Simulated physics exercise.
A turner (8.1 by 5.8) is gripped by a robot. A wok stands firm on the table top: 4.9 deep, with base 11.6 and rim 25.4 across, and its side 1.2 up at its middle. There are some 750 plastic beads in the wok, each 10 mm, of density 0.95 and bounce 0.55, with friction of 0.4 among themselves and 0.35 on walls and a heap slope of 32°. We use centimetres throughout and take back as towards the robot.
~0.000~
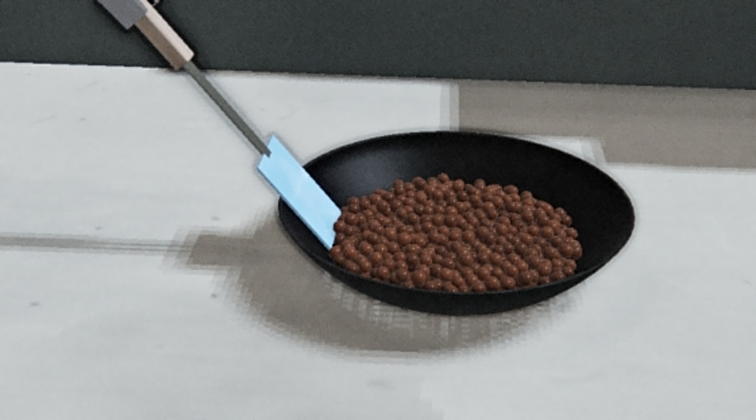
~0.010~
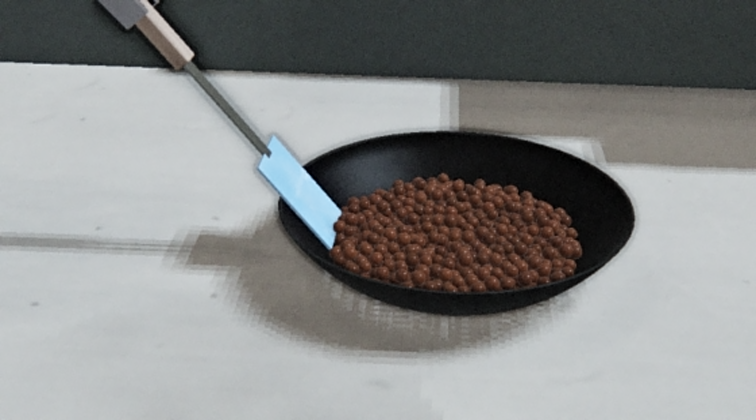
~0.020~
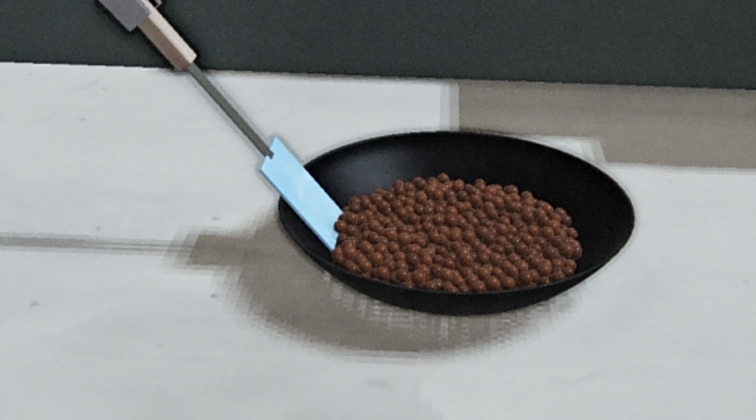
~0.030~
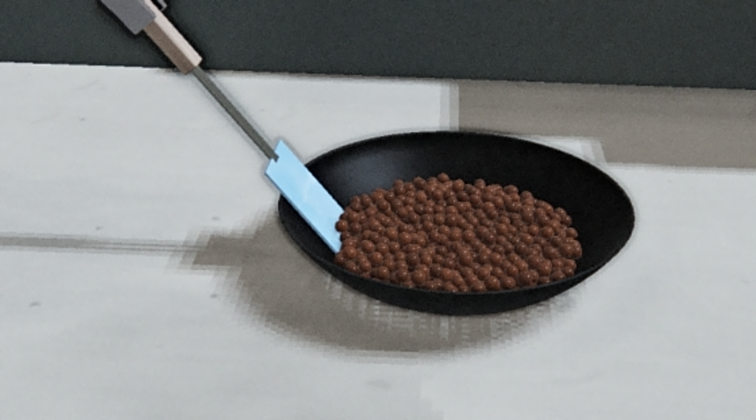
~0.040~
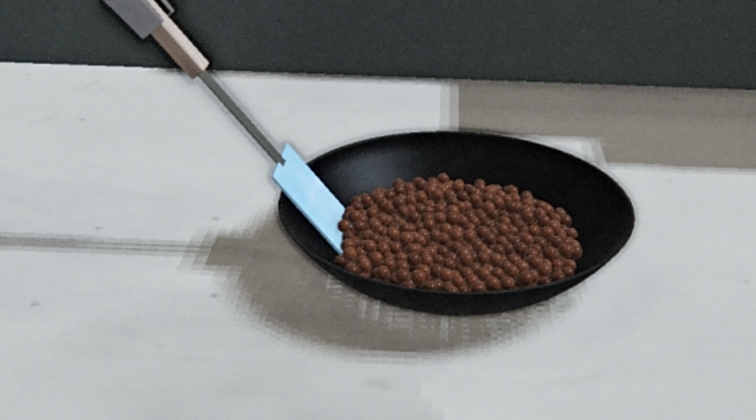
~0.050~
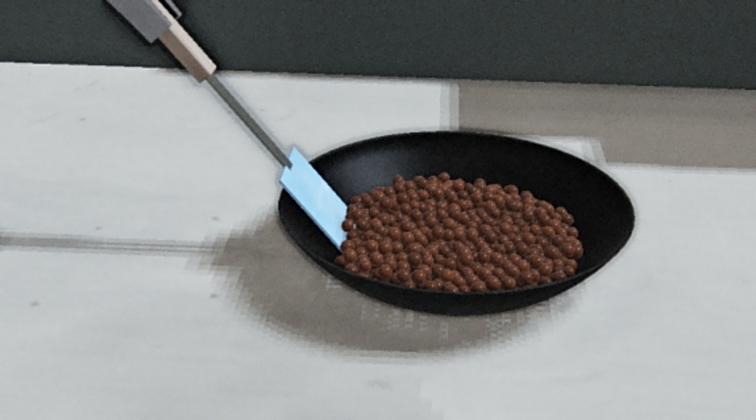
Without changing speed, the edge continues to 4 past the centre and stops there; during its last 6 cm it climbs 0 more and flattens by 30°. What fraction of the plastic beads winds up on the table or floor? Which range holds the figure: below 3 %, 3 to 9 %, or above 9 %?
The figure lies below 3 %.
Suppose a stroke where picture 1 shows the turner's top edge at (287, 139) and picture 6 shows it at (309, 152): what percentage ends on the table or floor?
I'd put it at roughly 0 per cent.
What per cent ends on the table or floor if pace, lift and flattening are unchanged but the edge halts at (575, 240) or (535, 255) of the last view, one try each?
I'd say roughly 5 per cent, then roughly 0 per cent.
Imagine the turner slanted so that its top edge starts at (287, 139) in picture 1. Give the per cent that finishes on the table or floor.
I'd estimate around 0 per cent.
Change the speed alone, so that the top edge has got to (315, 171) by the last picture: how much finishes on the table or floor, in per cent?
Near 0 in a hundred.
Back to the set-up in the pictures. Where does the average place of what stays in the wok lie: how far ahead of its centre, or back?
The balance point is about 2.5 cm ahead.
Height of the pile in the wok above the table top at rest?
5.0 cm.
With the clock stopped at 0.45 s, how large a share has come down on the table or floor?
About 0 per cent.
After 0.13 s, sloping 51°, highest piece 4 above the table; 746 in the wok.
After 0.21 s, sloping 37°, highest piece 5 above the table; 746 in the wok.
After 0.45 s, sloping 21°, highest piece 4 above the table; 746 in the wok.
After 1.50 s, sloping 21°, highest piece 4 above the table; 746 in the wok.
In the end, 746 in the wok. That is 0 % on the table or floor.
